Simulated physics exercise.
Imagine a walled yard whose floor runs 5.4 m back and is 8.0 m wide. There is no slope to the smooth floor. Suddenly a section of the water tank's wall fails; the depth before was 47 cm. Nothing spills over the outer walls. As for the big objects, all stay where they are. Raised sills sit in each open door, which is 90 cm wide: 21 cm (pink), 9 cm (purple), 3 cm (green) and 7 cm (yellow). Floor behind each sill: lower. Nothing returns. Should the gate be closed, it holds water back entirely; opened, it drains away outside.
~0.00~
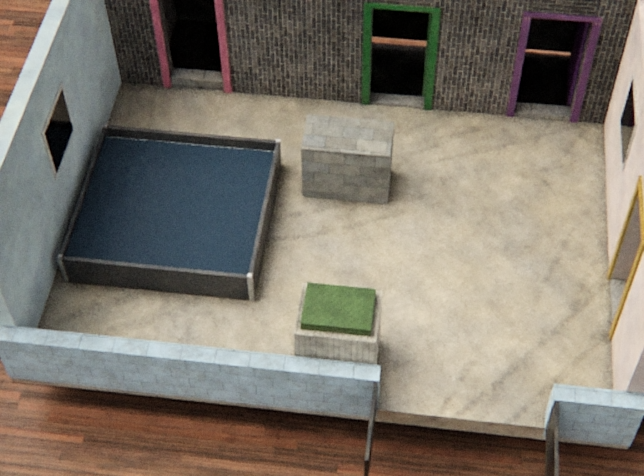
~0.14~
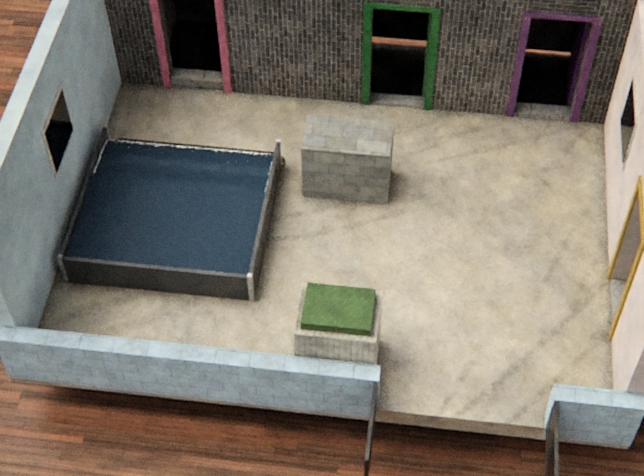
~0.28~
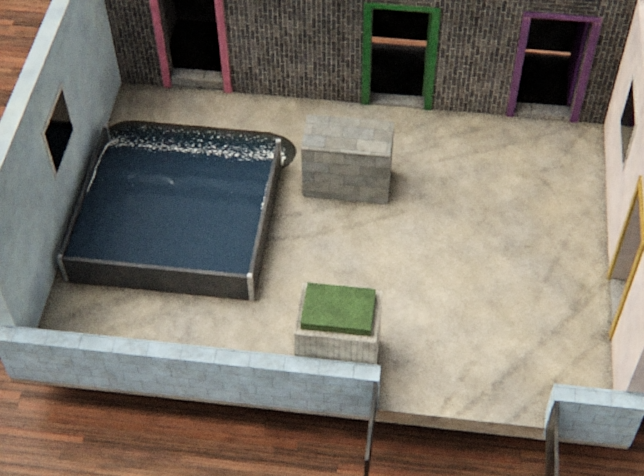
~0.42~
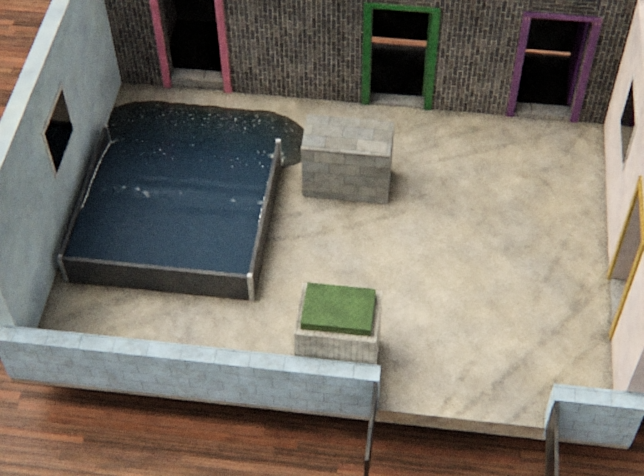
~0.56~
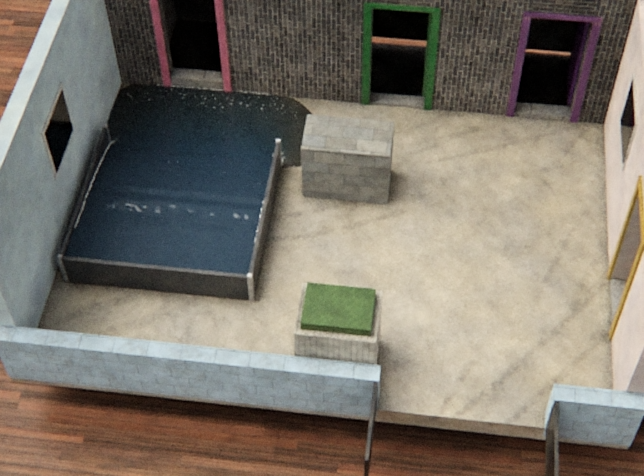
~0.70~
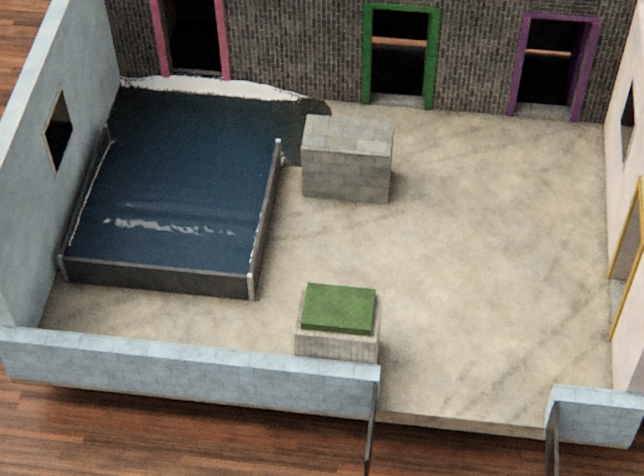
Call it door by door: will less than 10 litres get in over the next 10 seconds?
Pink door - no, 10 litres or more; purple door - no, 10 litres or more; green door - no, 10 litres or more; yellow door - yes, less.
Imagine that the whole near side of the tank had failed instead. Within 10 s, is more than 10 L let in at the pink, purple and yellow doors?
Then it goes pink fine, purple fine, yellow fine.
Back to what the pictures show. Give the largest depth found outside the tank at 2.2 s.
Peak depth: Approx. 38 cm.
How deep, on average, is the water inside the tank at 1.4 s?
Roughly 31 centimetres.
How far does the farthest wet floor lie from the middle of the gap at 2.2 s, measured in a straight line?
Roughly 4.6 m.
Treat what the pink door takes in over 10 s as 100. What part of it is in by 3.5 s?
Roughly 95%.
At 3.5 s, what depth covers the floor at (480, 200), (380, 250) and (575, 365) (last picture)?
Depths: About 3, 0 and 0 centimetres.
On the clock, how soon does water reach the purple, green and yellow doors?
Door times: Purple 2.6 s / green 1.4 s / yellow 4.5 s.
After 1.4 s water covers 15 % of the floor and is deepest (37 cm) near (160, 101); pink door 37 cm at the sill, 31 L in, purple door not reached, green door not reached, yellow door not reached.
After 2.2 s water covers 20 % of the floor and is deepest (38 cm) near (128, 98); pink door 38 cm at the sill, 92 L in, purple door not reached, green door 8 cm at the sill, 1 L in, yellow door not reached.
After 3.5 s water covers 40 % of the floor and is deepest (27 cm) near (112, 113); pink door 27 cm at the sill, 168 L in, purple door 4 cm at the sill, 0 L in, green door 8 cm at the sill, 17 L in, yellow door not reached.
After 6.0 s water covers 65 % of the floor and is deepest (20 cm) near (593, 147); pink door 11 cm at the sill, 177 L in, purple door 11 cm at the sill, 5 L in, green door 8 cm at the sill, 49 L in, yellow door 7 cm at the sill, 0 L in.
After 10.0 s water covers 90 % of the floor and is deepest (14 cm) near (201, 154); pink door 13 cm at the sill, 177 L in, purple door 10 cm at the sill, 26 L in, green door 5 cm at the sill, 83 L in, yellow door 4 cm at the sill, 0 L in.
